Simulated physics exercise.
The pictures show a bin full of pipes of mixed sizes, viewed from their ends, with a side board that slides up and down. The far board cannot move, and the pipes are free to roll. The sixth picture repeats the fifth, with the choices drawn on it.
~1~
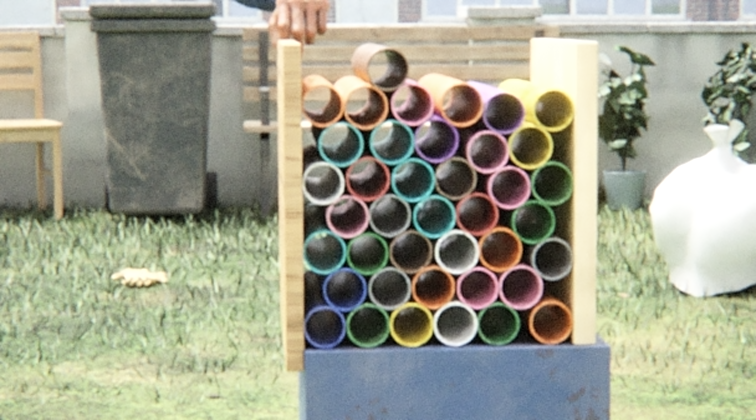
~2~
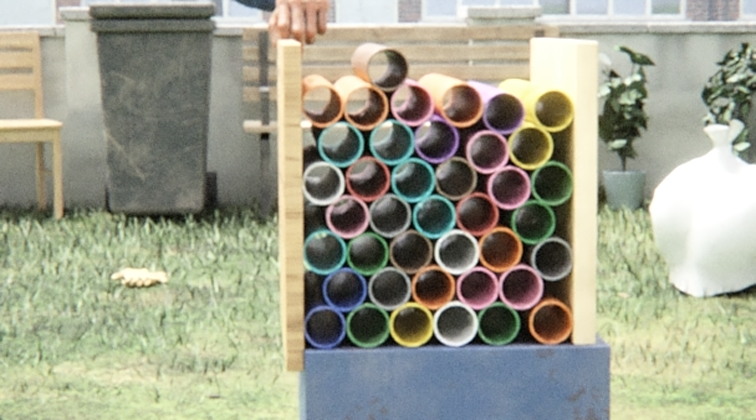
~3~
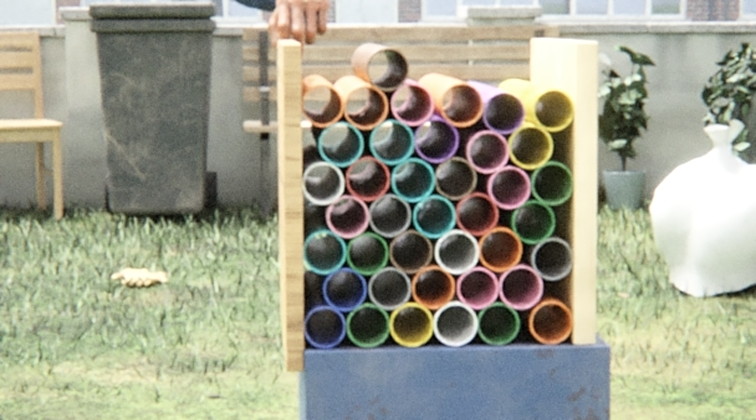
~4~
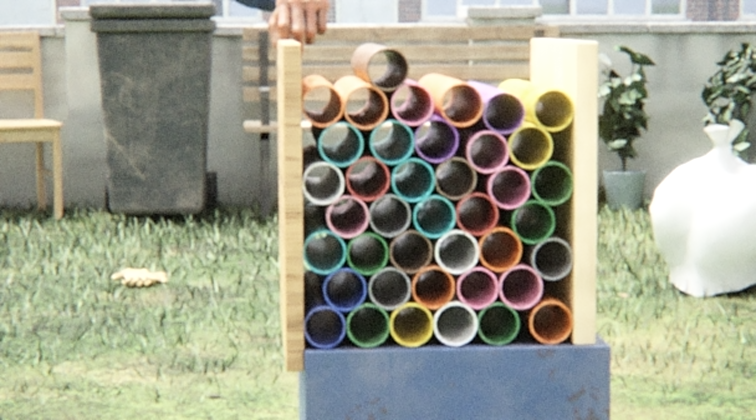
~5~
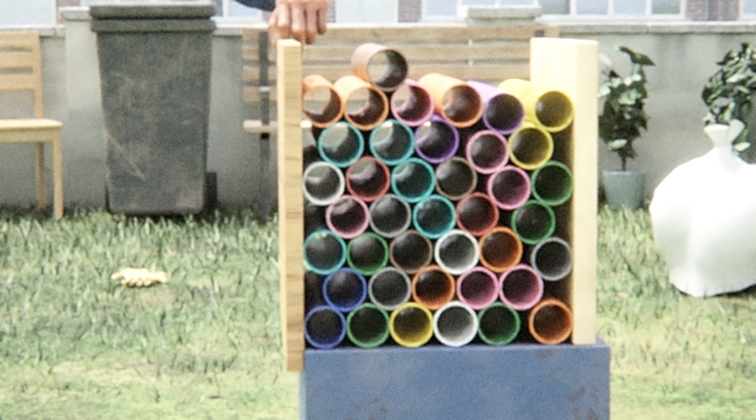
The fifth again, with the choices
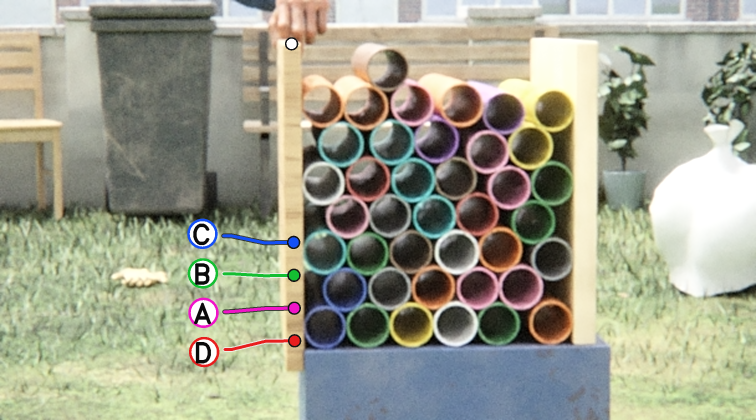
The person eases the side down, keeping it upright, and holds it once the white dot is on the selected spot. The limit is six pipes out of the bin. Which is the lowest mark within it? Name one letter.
Stop at B.
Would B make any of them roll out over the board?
Yes.
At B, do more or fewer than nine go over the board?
At B, fewer than nine.
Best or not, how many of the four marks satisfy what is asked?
Two of the four.
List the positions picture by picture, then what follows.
In the first picture, side board (290, 192); a blue pipe (325, 327); an orange pipe (551, 322).
In the second picture, an orange pipe (551, 322); a turquoise pipe (324, 252).
In the third picture, a pink pipe (348, 217); a green pipe (533, 222).
In the fourth picture, a pink pipe (510, 188); a purple pipe (436, 141).
In the fifth picture, a pink pipe (413, 104); side board (290, 192); a blue pipe (325, 327).
On the marked copy, A at (294, 308); B at (294, 276); C at (294, 243); D at (295, 341); the white dot at (292, 44).
Taking B. A third of the way, top of the board (301, 141).
Two thirds of the way, top of the board (303, 247).
When it is over, top of the board (303, 274), five out over the board.
As for the rest, A more than six out over the board; C five out over the board; D more than six out over the board.
